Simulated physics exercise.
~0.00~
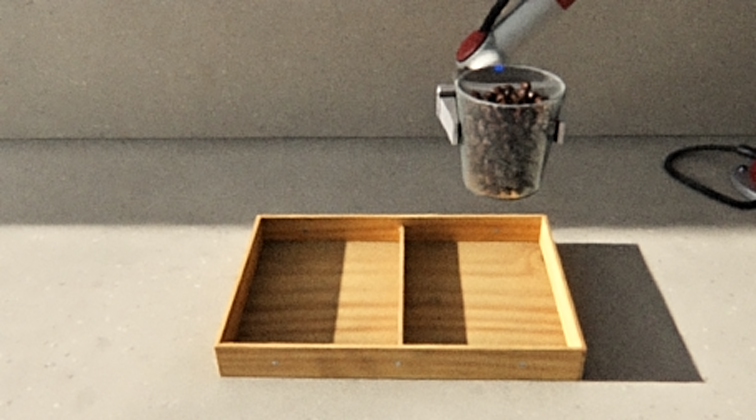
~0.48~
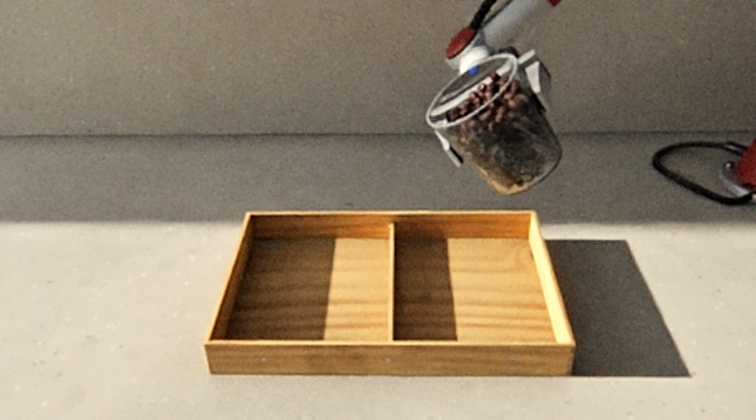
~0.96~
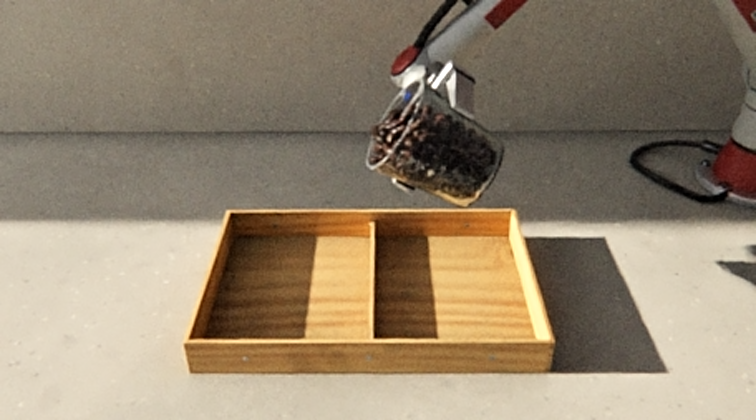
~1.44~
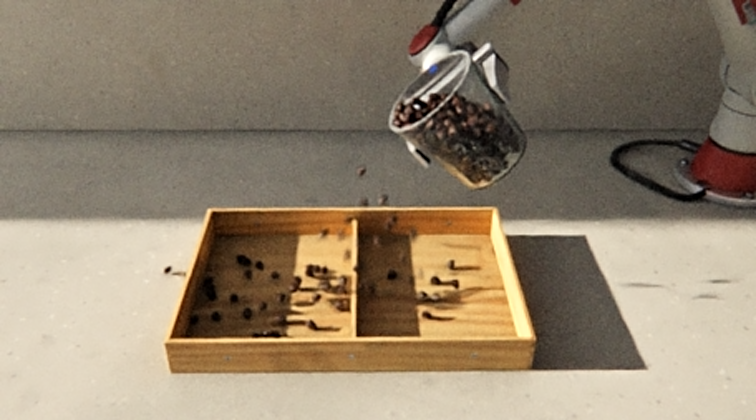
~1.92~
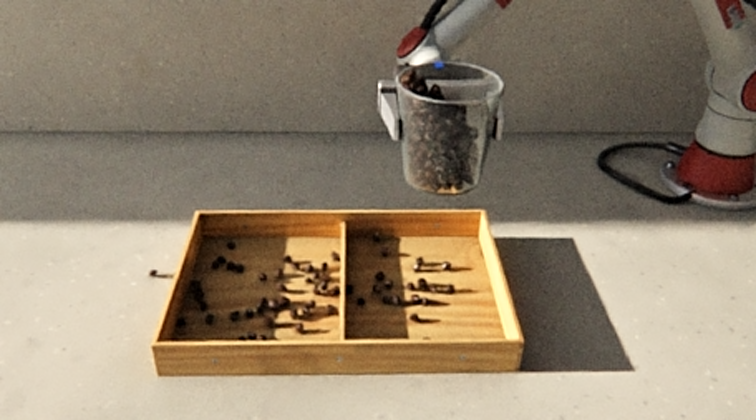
On a pale grey tabletop against a plain grey wall, seen from the front and slightly above in strong light, a shallow wooden tray split in two by a cross wall lies below a clear tumbler of dark brown beans. A red and white robot arm holds the tumbler from the upper right. The arm tips the tumbler steeply to the left over the tray, then begins to bring it back as beans drop. Finally the tumbler stands upright, still mostly full, with beans scattered across both parts and one on the table at left.
